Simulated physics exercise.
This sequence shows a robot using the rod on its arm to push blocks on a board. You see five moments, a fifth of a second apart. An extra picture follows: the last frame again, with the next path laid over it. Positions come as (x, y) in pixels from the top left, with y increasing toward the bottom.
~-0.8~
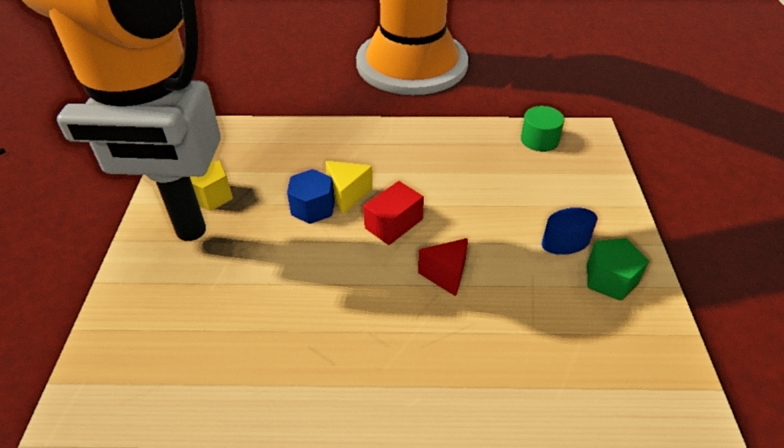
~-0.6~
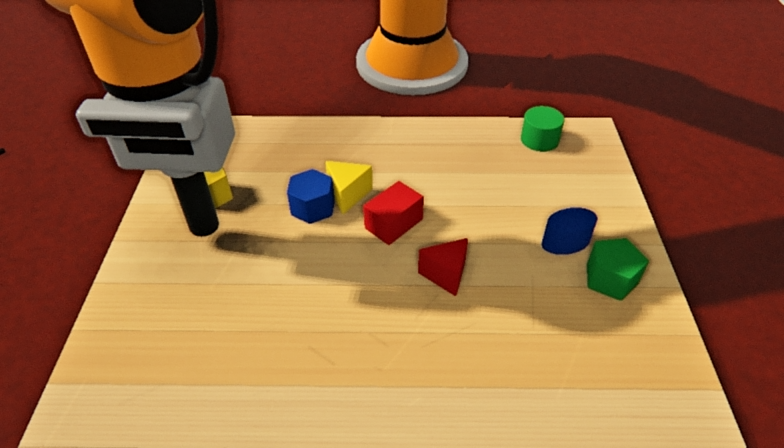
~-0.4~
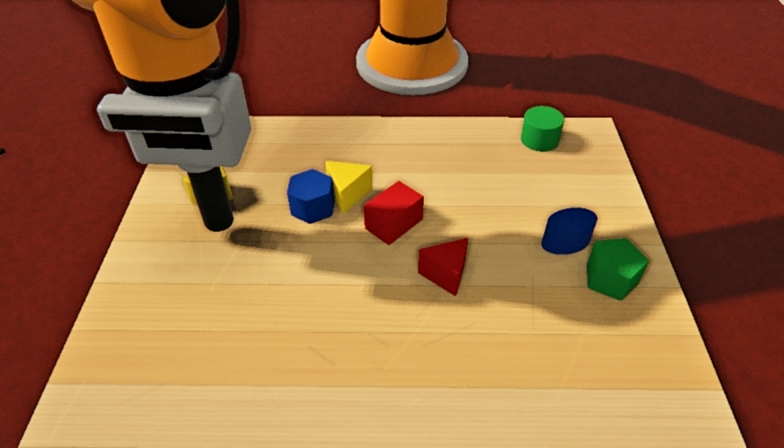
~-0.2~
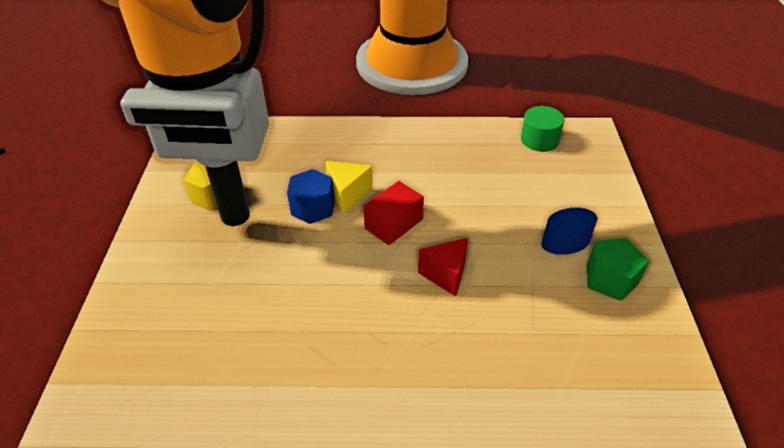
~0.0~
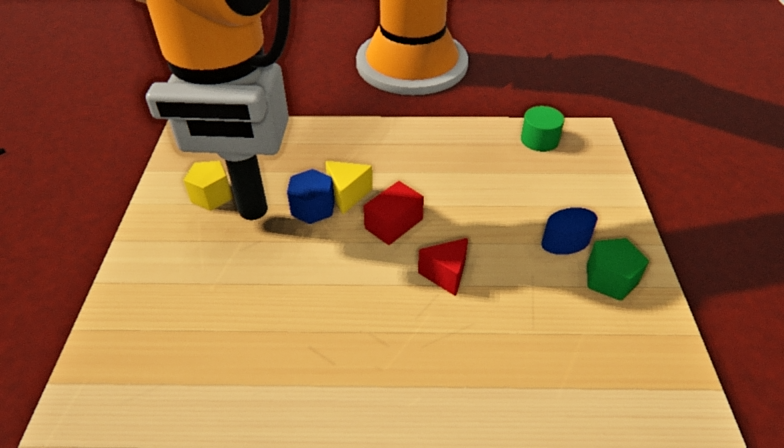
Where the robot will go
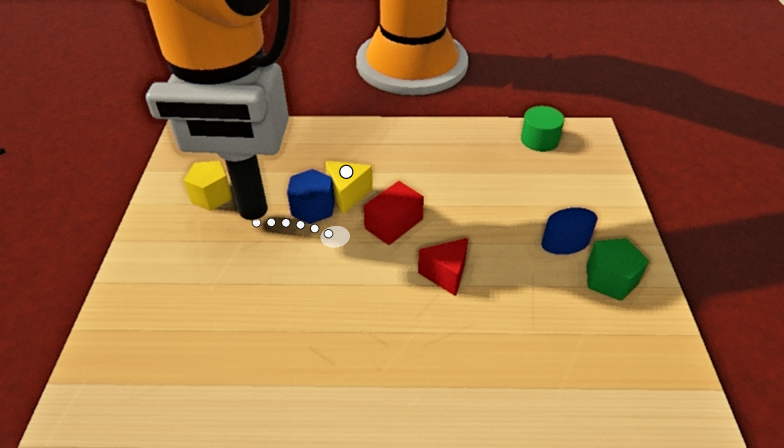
At first, a robot arm holds its black rod over the left side of a wooden board scattered with colored blocks, partly covering a yellow one. The rod then glides a short way right and slightly up, uncovering the yellow block and nearing the blue hexagon, while every block stays still.
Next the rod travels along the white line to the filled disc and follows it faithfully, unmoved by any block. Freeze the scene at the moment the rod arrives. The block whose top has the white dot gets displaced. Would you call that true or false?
The claim holds.
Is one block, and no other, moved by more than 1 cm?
No - that is not the case.
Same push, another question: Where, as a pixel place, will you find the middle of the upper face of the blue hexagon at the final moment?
The middle of its top is at (332, 181).
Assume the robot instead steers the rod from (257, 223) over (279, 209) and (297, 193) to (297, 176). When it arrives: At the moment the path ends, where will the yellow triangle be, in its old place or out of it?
It does get moved.
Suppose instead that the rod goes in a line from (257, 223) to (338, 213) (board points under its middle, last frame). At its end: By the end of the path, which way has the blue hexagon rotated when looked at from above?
From above, the blue hexagon will be seen to turn anti-clockwise.
Path on the board, from (257, 223) through (284, 223) and (311, 227) to (335, 237); the dot is on the yellow triangle.
What follows on the original path. Halfway along, rod (296, 213); blue hexagon (324, 181), turned 20° anticlockwise; yellow triangle (356, 167).
At the end, rod (334, 226); blue hexagon (332, 181), turned 35° anticlockwise; yellow triangle (361, 165); red oblong in place.
